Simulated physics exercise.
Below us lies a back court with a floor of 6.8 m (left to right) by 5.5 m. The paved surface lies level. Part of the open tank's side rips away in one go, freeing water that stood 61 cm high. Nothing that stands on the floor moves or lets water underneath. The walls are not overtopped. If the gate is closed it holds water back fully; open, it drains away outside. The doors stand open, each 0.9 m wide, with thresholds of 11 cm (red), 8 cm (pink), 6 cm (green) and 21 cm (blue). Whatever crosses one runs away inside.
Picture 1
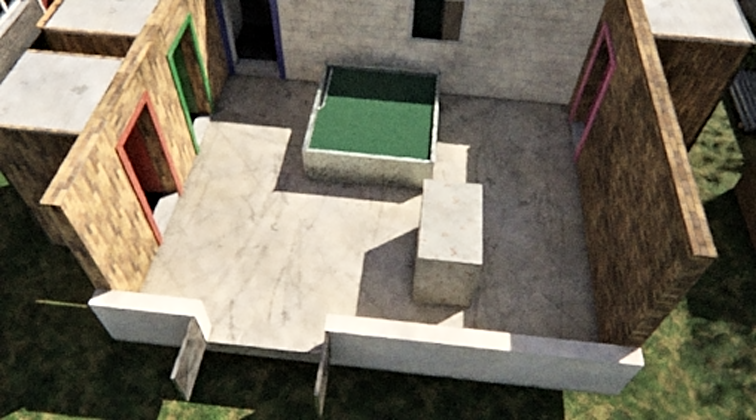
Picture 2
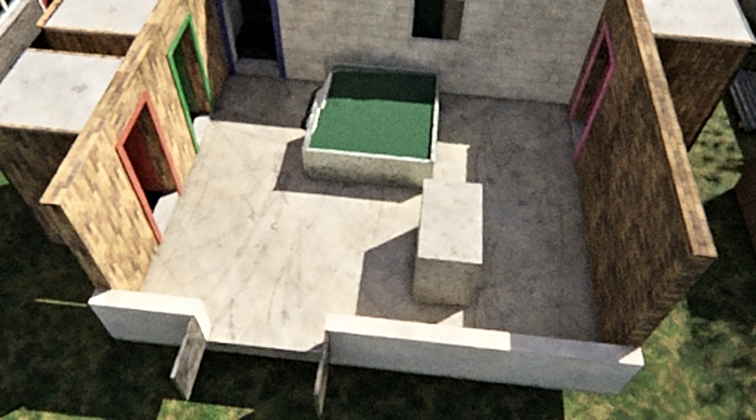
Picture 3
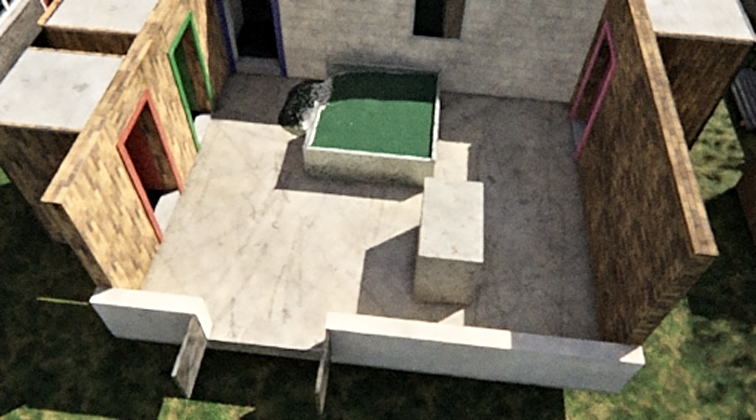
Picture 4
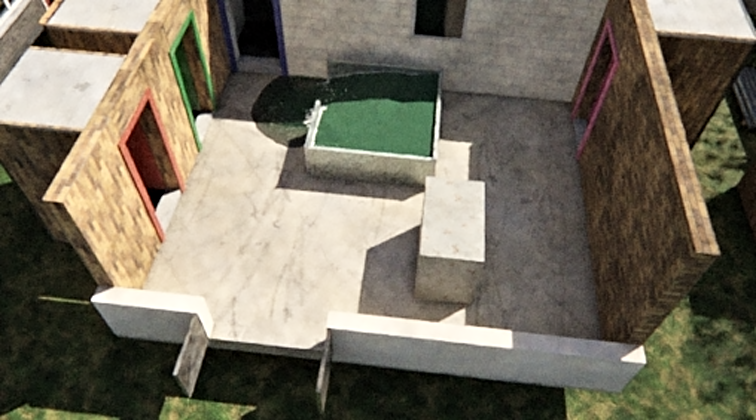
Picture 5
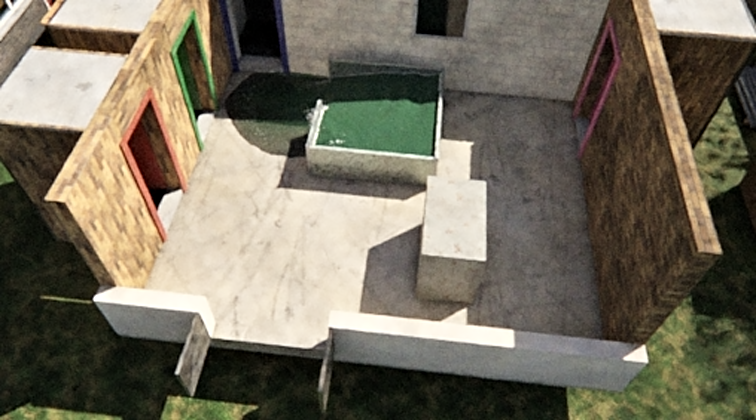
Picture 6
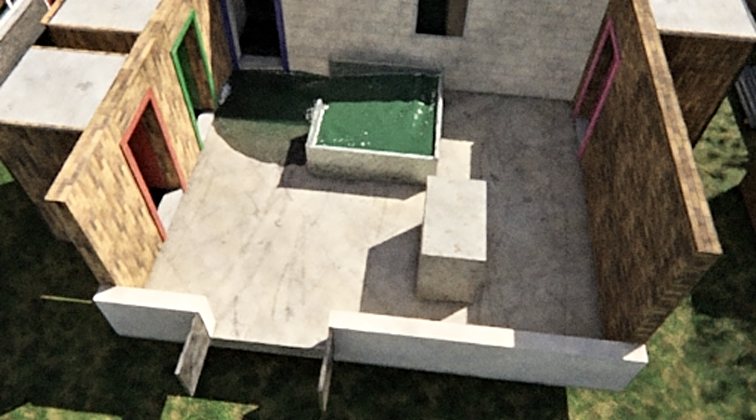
A paved back court with a level, pale floor is seen from above, in sunlight and shadow. An open tank of green water stands near the pale back wall, a pale block in front of it, with brown side walls holding doorways framed in red and green on the left and pink on the right. The tank's left side breaks open and dark green water spreads leftward across the floor, while the view barely shifts.
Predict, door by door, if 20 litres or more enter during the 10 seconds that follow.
The water let in: At the red door it does not reach the limit; at the pink door it keeps below the limit; at the green door it passes the limit; at the blue door it goes over the limit.
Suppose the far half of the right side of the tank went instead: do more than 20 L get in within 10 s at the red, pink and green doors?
Then: Red under, pink above, green under.
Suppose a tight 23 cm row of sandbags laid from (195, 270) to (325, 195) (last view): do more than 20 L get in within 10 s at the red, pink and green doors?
Then: Red over, pink below, green over.
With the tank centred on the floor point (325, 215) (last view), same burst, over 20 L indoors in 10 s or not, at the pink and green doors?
Then: Pink below, green over.
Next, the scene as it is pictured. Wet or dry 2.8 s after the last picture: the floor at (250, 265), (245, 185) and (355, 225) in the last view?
In that order: Under water, flooded, still dry.
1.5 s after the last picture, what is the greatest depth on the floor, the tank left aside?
About 46 cm.
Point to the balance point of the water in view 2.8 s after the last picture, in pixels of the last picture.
At about (311, 141).
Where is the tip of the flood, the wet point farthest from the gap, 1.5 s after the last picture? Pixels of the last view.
At about (165, 241).
Then, 0.7 s after the last picture water covers 15 % of the floor and is deepest (53 cm) near (233, 72); red door not reached, pink door not reached, green door 20 cm at the sill, 29 L in, blue door 32 cm at the sill, 4 L in.
Then, 1.5 s after the last picture water covers 15 % of the floor and is deepest (46 cm) near (233, 72); red door 5 cm at the sill, 0 L in, pink door not reached, green door 22 cm at the sill, 102 L in, blue door 36 cm at the sill, 47 L in.
Then, 2.8 s after the last picture water covers 40 % of the floor and is deepest (29 cm) near (239, 79); red door 8 cm at the sill, 0 L in, pink door not reached, green door 16 cm at the sill, 188 L in, blue door 28 cm at the sill, 115 L in.
Then, 5.3 s after the last picture water covers 55 % of the floor and is deepest (18 cm) near (140, 301); red door 7 cm at the sill, 0 L in, pink door not reached, green door 14 cm at the sill, 282 L in, blue door 18 cm at the sill, 135 L in.
Then, 9.3 s after the last picture water covers 80 % of the floor and is deepest (11 cm) near (602, 365); red door 4 cm at the sill, 0 L in, pink door 3 cm at the sill, 0 L in, green door 9 cm at the sill, 340 L in, blue door 10 cm at the sill, 136 L in.
